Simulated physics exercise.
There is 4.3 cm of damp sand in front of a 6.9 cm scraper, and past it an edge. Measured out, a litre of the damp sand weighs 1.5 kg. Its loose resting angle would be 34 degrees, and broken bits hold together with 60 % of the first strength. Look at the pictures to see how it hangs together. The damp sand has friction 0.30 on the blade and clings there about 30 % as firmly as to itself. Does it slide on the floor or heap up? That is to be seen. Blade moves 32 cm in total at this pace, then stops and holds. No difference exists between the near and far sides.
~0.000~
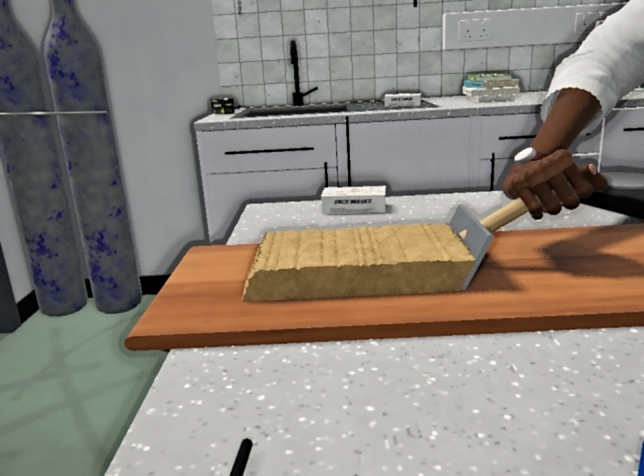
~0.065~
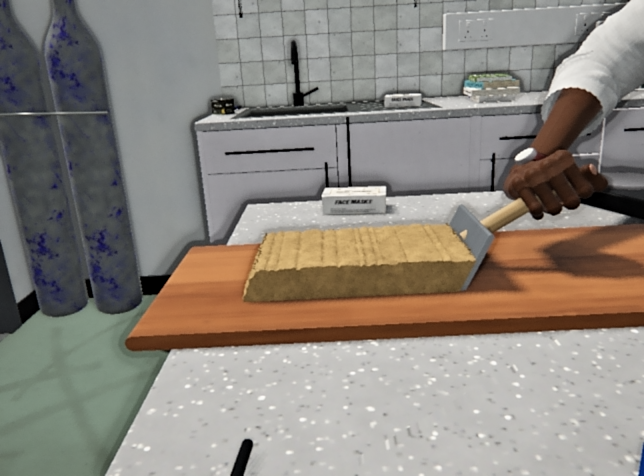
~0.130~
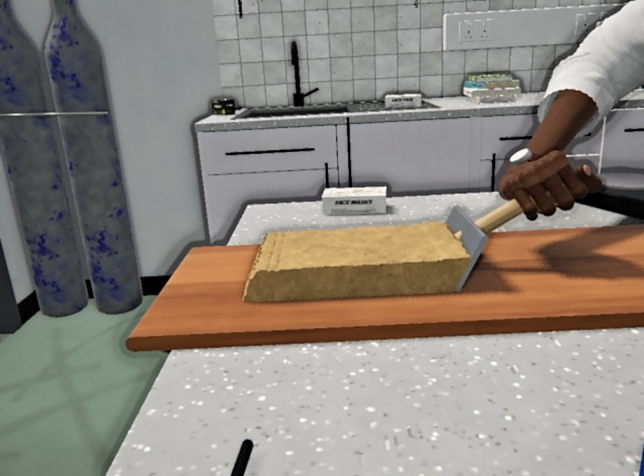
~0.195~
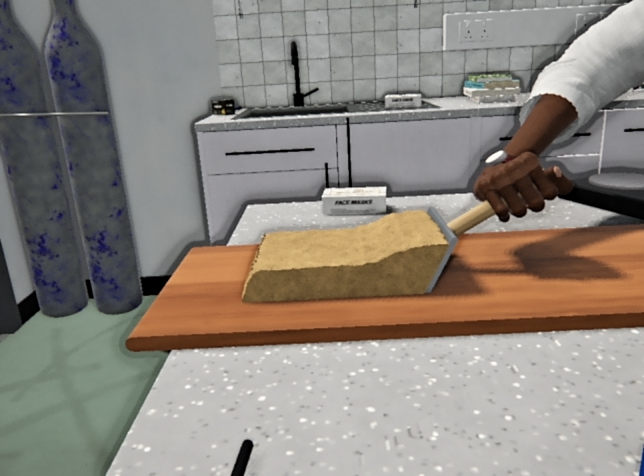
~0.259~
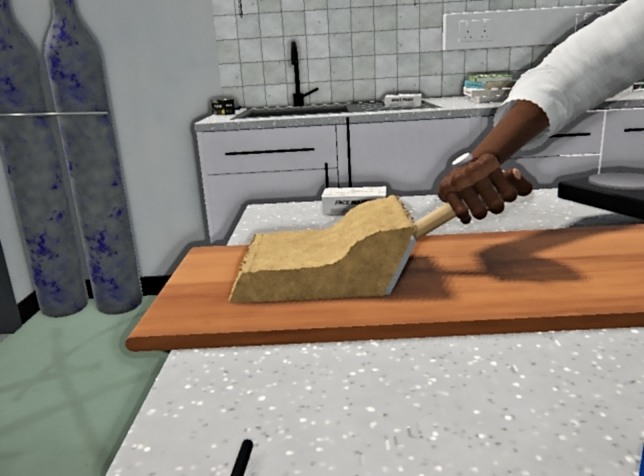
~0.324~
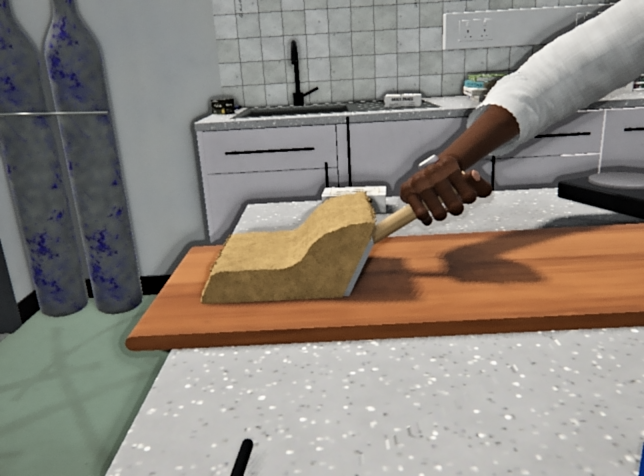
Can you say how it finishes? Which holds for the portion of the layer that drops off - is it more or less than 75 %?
Of the two, more.
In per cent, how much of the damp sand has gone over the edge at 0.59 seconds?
The share is roughly 16 per cent.
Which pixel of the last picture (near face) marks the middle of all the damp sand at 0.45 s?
Around (216, 278).
After 0.45 s, 0 % has gone over the edge.
After 0.59 s, 17 % has gone over the edge.
After 0.74 s, 52 % has gone over the edge.
After 0.88 s, 76 % has gone over the edge.
After 1.00 s, at the end, 83 % has gone over the edge.
